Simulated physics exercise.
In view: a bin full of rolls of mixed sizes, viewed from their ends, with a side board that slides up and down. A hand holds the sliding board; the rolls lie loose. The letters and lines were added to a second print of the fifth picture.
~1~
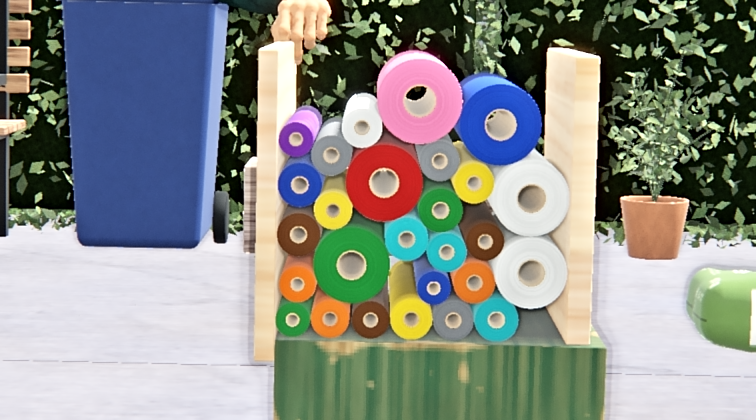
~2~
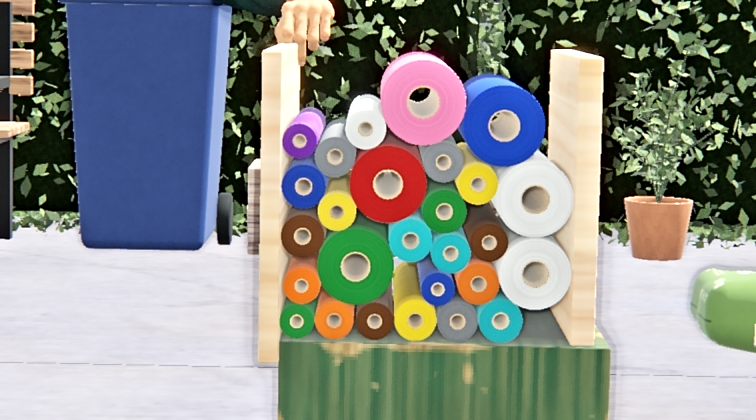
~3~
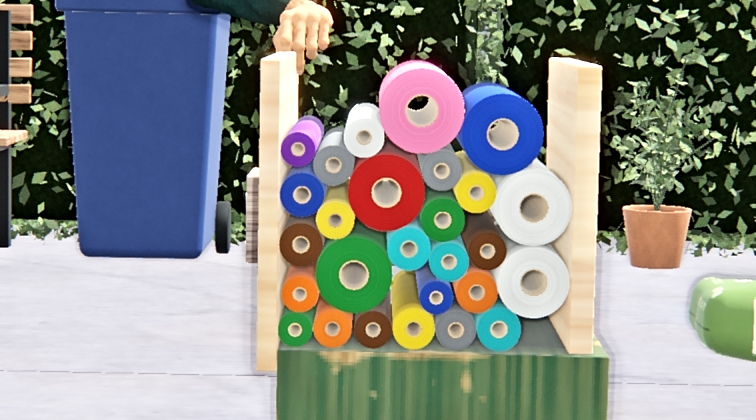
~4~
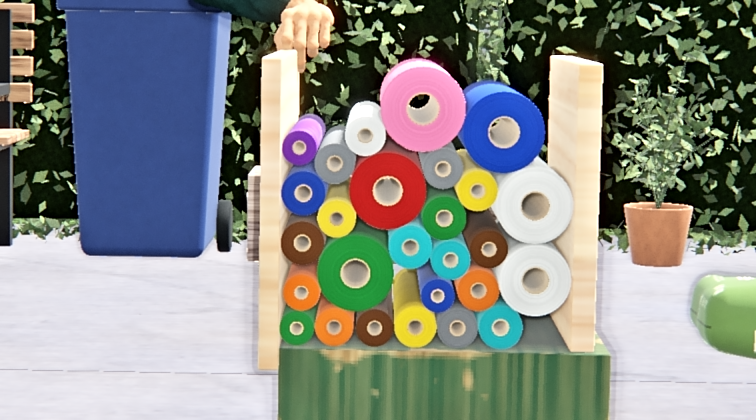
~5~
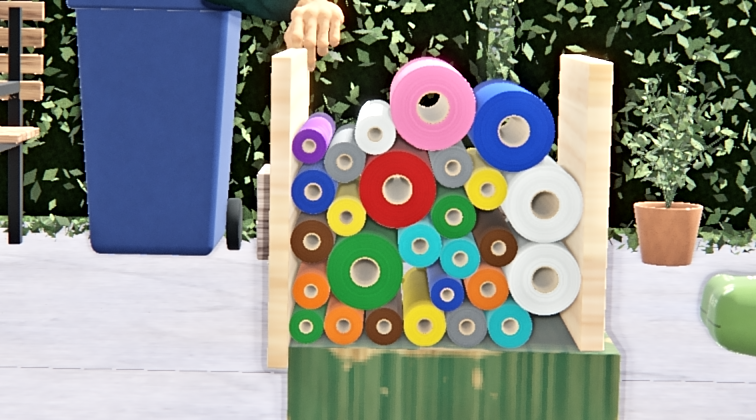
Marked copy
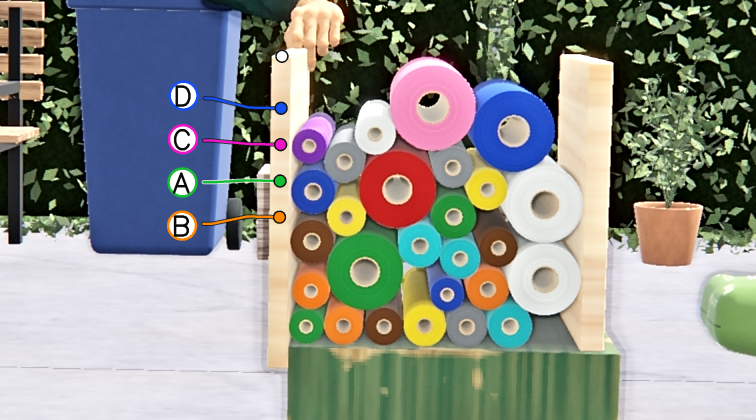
In a yard beside a leafy hedge, colourful rolls of mixed sizes lie stacked end-on between two pale boards, while a hand rests at the top of the left one. The view shifts slightly back and forth, then the whole scene slides a little right, with the rolls keeping their arrangement.
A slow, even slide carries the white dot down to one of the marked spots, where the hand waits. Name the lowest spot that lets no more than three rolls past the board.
No lower than B.
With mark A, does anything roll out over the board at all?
No.
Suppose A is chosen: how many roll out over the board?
The count is none.
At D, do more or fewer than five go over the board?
At D, fewer than five.
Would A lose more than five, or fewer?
At A, fewer than five.
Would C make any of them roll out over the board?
No.
On the copy, A at (280, 181); B at (280, 217); C at (281, 145); D at (281, 109); the white dot at (282, 57).
On B. First, top of the board (291, 128).
Then, top of the board (290, 211).
Finally, top of the board (290, 217), one out over the board.
By contrast, A none out over the board; C none out over the board; D none out over the board.
